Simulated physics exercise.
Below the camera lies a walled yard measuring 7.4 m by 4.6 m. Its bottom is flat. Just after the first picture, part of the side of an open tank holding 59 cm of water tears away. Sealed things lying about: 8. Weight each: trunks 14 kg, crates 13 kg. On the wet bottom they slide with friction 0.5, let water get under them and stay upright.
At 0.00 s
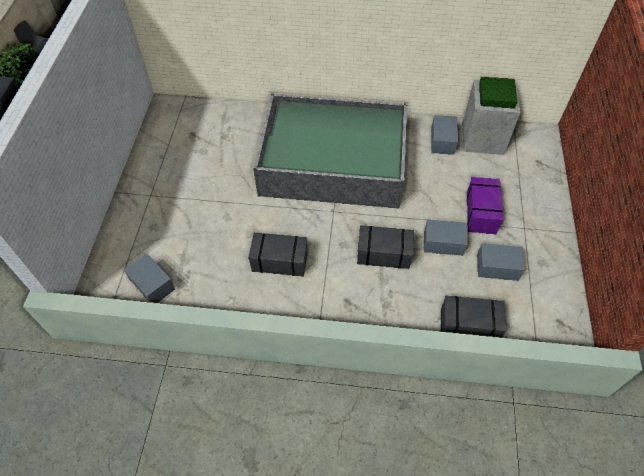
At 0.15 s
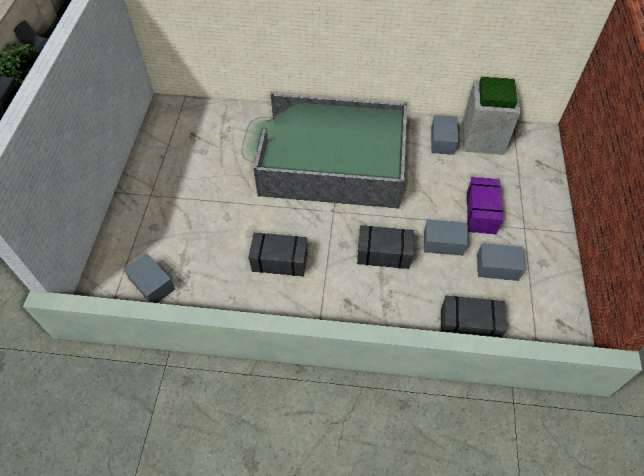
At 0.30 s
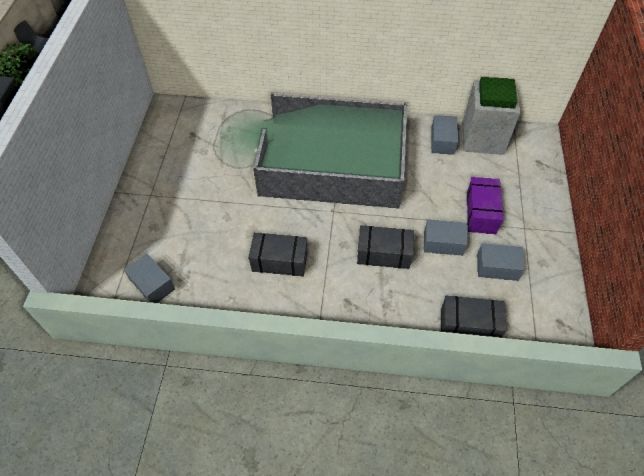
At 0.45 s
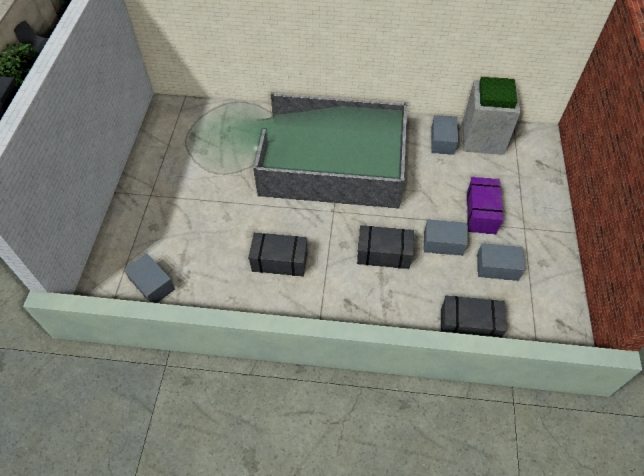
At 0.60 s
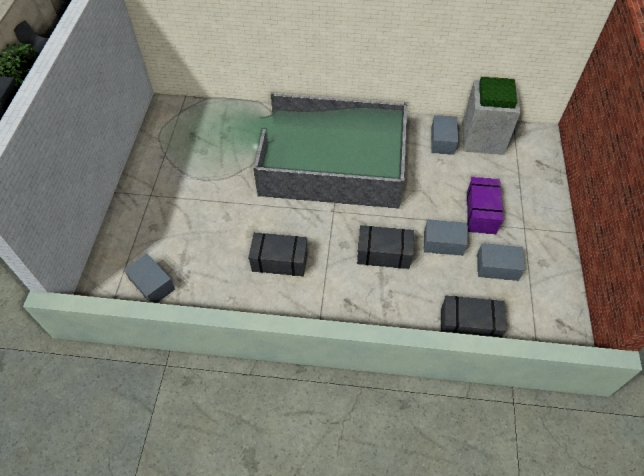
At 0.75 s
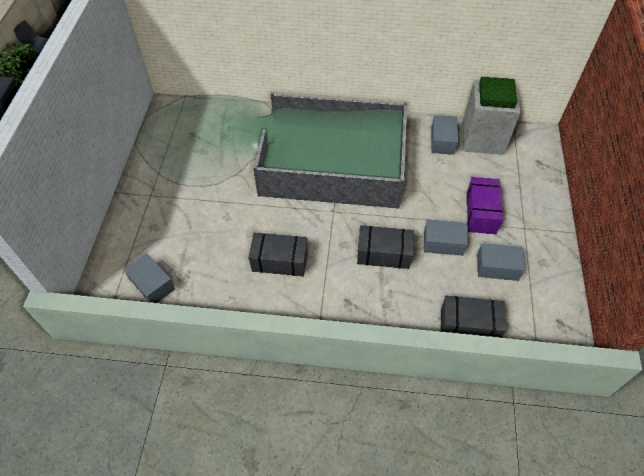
In a walled yard, the left side of an open tank of greenish water gives way, and water spreads leftward across the pale floor in a widening, thinning round sheet, while the purple trunk and scattered boxes stay still.
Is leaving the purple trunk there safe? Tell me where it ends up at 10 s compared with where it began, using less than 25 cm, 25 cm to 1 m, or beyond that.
It ends 25 cm to 1 m from where it began.
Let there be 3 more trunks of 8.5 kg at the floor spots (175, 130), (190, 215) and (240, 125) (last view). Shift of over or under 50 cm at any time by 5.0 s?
Beyond it, beyond it, beyond it.
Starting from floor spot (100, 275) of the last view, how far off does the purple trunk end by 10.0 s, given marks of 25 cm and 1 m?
It goes a long way.
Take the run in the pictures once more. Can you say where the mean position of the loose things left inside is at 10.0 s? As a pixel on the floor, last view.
Near (475, 223).
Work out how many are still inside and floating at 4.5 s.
Of them, 1.
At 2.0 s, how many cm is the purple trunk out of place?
I'd guess some 0 cm by then.
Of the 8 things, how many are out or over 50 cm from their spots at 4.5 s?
The count is 1.
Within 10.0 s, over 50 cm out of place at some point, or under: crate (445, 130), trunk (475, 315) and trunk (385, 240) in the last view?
Within, beyond, beyond.
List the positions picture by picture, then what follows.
The first frame shows the purple trunk at (487, 198), on the bottom; 3.6 m2 under water; 0 of 8 have shifted.
The second frame shows the purple trunk at (487, 198) rests on the ground; water covers 4.0 m2; 0 of 8 have shifted.
The third frame shows the purple trunk at (487, 198) rests on the ground; 4.7 m2 under water; 0 of 8 have shifted.
The fourth frame shows the purple trunk at (487, 198) rests on the ground; water covers 5.6 m2; 0 of 8 have shifted.
The fifth frame shows the purple trunk at (487, 198), on the bottom; 6.6 m2 under water; 0 of 8 have shifted.
The sixth frame shows the purple trunk at (487, 198) rests on the ground; water covers 7.5 m2; 0 of 8 have shifted.
After 2.0 s the purple trunk is near (487, 198), 0.0 m from its start, aground; 0 afloat.
After 4.5 s the purple trunk is near (487, 198), 0.0 m from its start, aground; 1 afloat.
After 7.0 s the purple trunk is near (487, 198), 0.0 m from its start, aground; 2 afloat.
After 10.0 s the purple trunk is near (513, 181), 0.6 m from its start, aground; 5 afloat.
